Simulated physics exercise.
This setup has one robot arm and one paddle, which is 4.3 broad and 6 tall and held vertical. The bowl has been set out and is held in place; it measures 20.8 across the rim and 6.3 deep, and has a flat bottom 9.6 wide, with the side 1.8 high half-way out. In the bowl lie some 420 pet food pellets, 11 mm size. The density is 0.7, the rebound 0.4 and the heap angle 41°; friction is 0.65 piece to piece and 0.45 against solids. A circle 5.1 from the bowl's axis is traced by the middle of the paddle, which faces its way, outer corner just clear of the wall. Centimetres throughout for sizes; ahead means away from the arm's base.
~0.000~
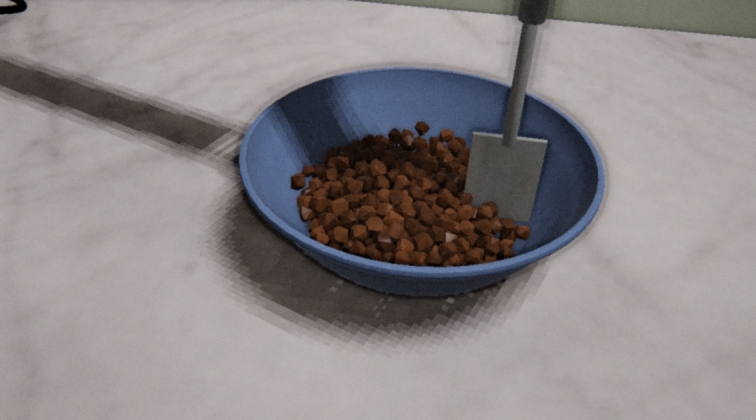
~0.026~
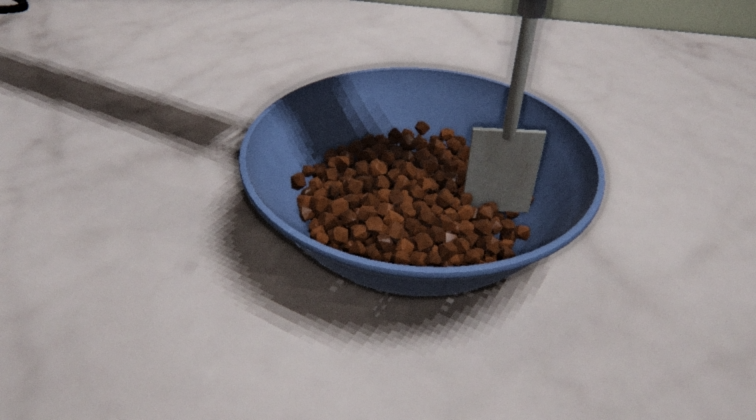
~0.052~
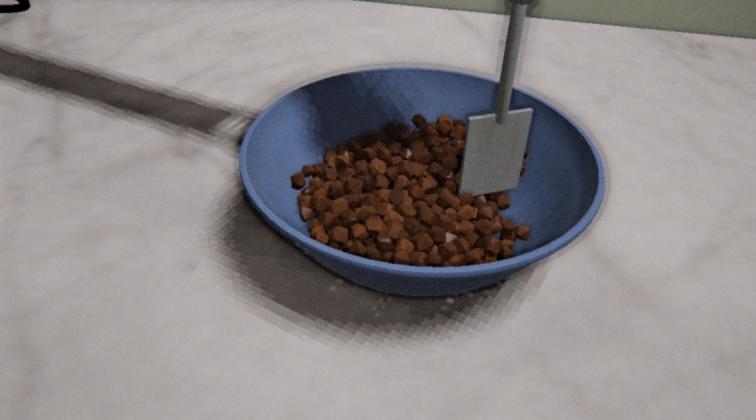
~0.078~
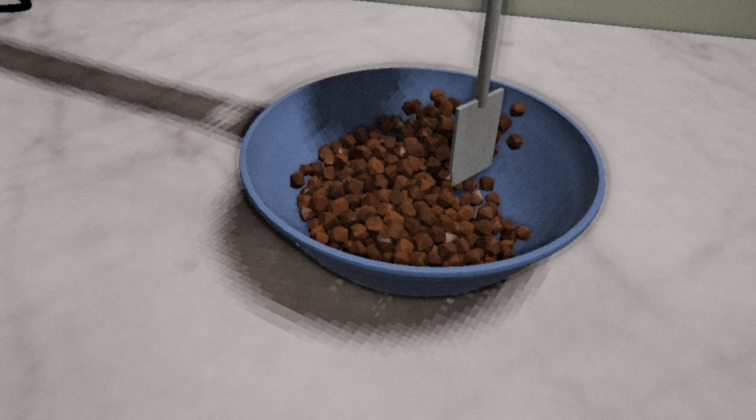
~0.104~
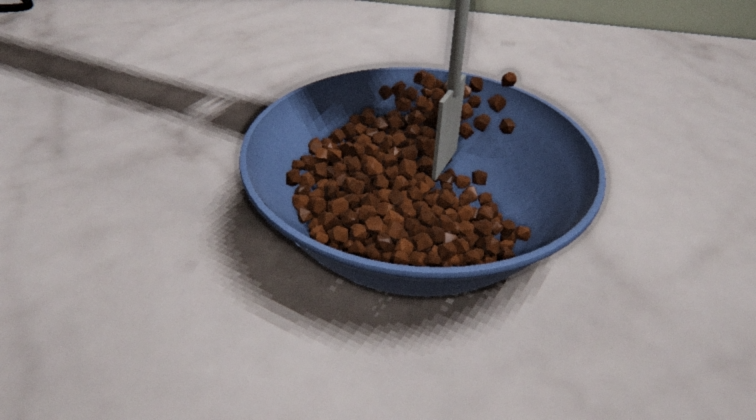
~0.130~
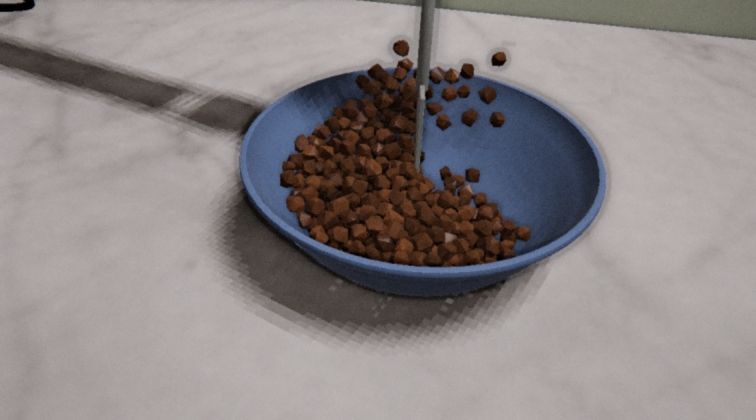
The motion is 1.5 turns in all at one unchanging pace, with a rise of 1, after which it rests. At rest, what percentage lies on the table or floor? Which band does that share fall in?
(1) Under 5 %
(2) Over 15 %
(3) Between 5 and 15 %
2.
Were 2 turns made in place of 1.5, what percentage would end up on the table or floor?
Roughly 30 per cent.
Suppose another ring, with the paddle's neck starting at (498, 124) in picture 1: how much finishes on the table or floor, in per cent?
Table or floor share: Near 25 %.
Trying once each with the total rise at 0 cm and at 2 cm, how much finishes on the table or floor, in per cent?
35 and 20 %.
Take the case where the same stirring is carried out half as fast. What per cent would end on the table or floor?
Near 5 in a hundred, it would be.
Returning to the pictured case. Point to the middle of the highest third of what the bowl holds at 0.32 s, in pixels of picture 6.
(421, 242), roughly.
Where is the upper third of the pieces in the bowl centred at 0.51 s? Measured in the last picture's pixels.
Around (450, 126).
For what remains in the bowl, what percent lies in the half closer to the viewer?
Around 50 percent of it.
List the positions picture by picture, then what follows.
Paddle neck at (514, 114), 0° round; upper third of the load around (412, 188), from x 300 to 525, top at y 130; 415 in the bowl, in the first frame.
Paddle neck at (514, 108), 8° round; upper third of the load around (414, 188), from x 300 to 525, top at y 130, in the second frame.
Paddle neck at (505, 91), 29° round; upper third of the load around (419, 171), from x 300 to 520, top at y 120, in the third frame.
Paddle neck at (484, 76), 52° round; upper third of the load around (416, 154), from x 295 to 520, top at y 95, in the fourth frame.
Paddle neck at (456, 66), 76° round; upper third of the load around (405, 143), from x 295 to 520, top at y 75, in the fifth frame.
Paddle neck at (424, 61), 99° round; upper third of the load around (383, 137), from x 285 to 525, top at y 45; 414 in the bowl, 1 in flight or on the tool, in the sixth frame.
After 0.32 s, 268° round, highest piece 11 above the table; 346 in the bowl, 20 on the table or floor, 49 in flight or on the tool.
After 0.51 s, 77° round, highest piece 9 above the table; 293 in the bowl, 110 on the table or floor, 12 in flight or on the tool.
After 0.80 s, 180° round, highest piece 5 above the table; 279 in the bowl, 136 on the table or floor.
After 1.50 s, 180° round, highest piece 5 above the table; 279 in the bowl, 136 on the table or floor.
At rest, 279 in the bowl, 136 on the table or floor. That is 33 % on the table or floor.
